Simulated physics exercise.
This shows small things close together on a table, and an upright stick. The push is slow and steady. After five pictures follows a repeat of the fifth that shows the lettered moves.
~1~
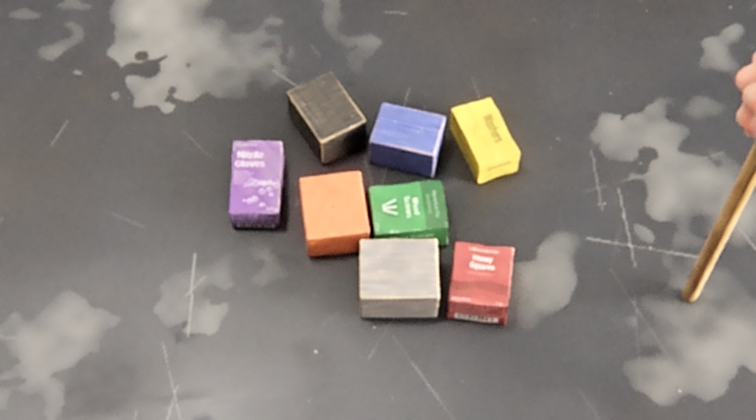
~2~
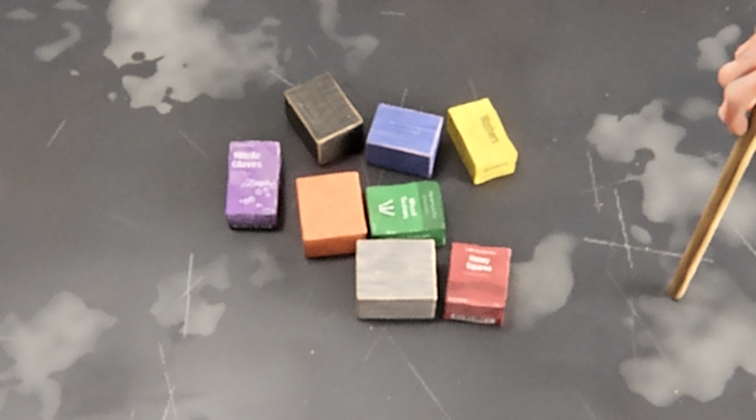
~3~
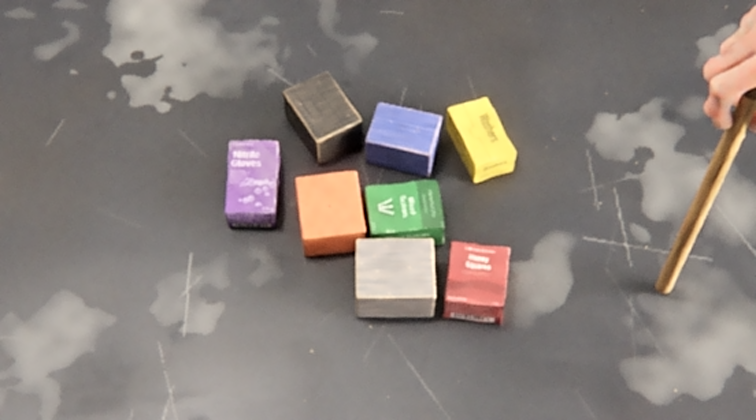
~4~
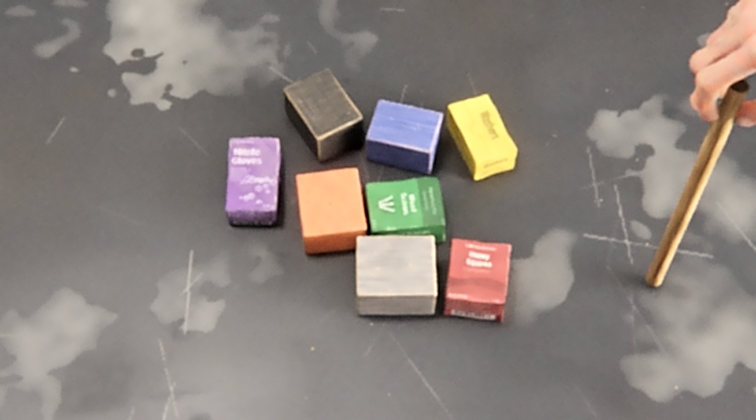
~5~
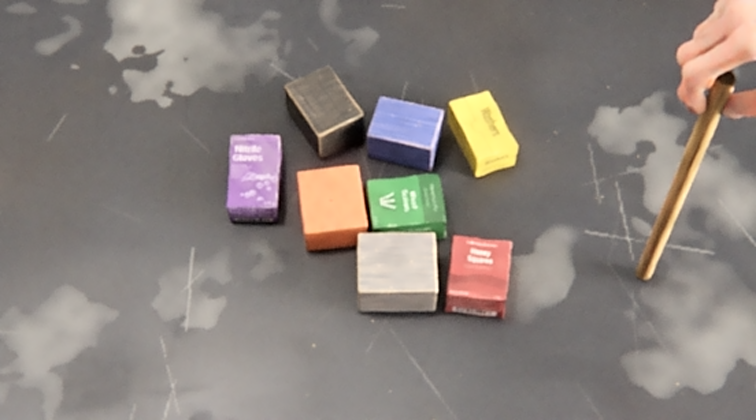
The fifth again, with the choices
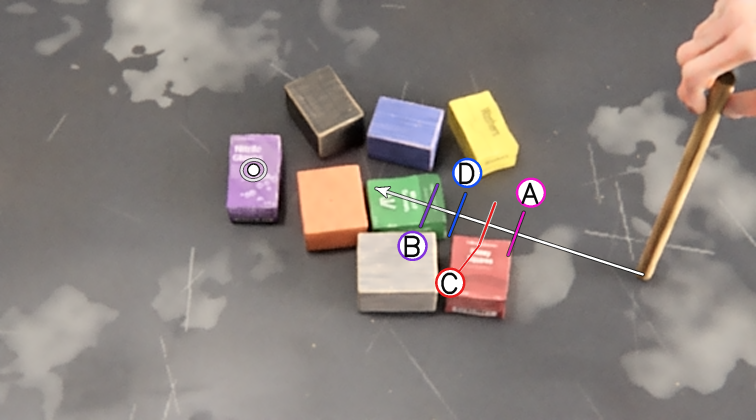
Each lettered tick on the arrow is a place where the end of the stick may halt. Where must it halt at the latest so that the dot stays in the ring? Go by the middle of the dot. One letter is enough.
Stop at B.
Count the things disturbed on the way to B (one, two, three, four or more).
Two.
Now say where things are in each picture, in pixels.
Orange block (334, 215); yellow box (485, 140); green box (408, 216), in the first frame.
Green box (405, 216); blue block (405, 141), in the second frame.
Grey block (395, 278); red packet (476, 283), in the third frame.
Purple box (254, 182); black block (323, 115), in the fourth frame.
Orange block (332, 208); yellow box (482, 133); green box (406, 209), in the fifth frame.
On the marked copy, A at (516, 234); B at (429, 206); C at (487, 225); D at (457, 215); the arrow from (643, 275) to (376, 188); the white dot at (254, 170).
Following B. Soon after the start, foot of the stick (564, 250).
Later, foot of the stick (488, 226).
In the end, foot of the stick (429, 207); green box (387, 207); orange block (318, 209); the dot is still in its ring.
As for the rest, A keeps the dot in but is short; C keeps the dot in but is short; D keeps the dot in but is short.
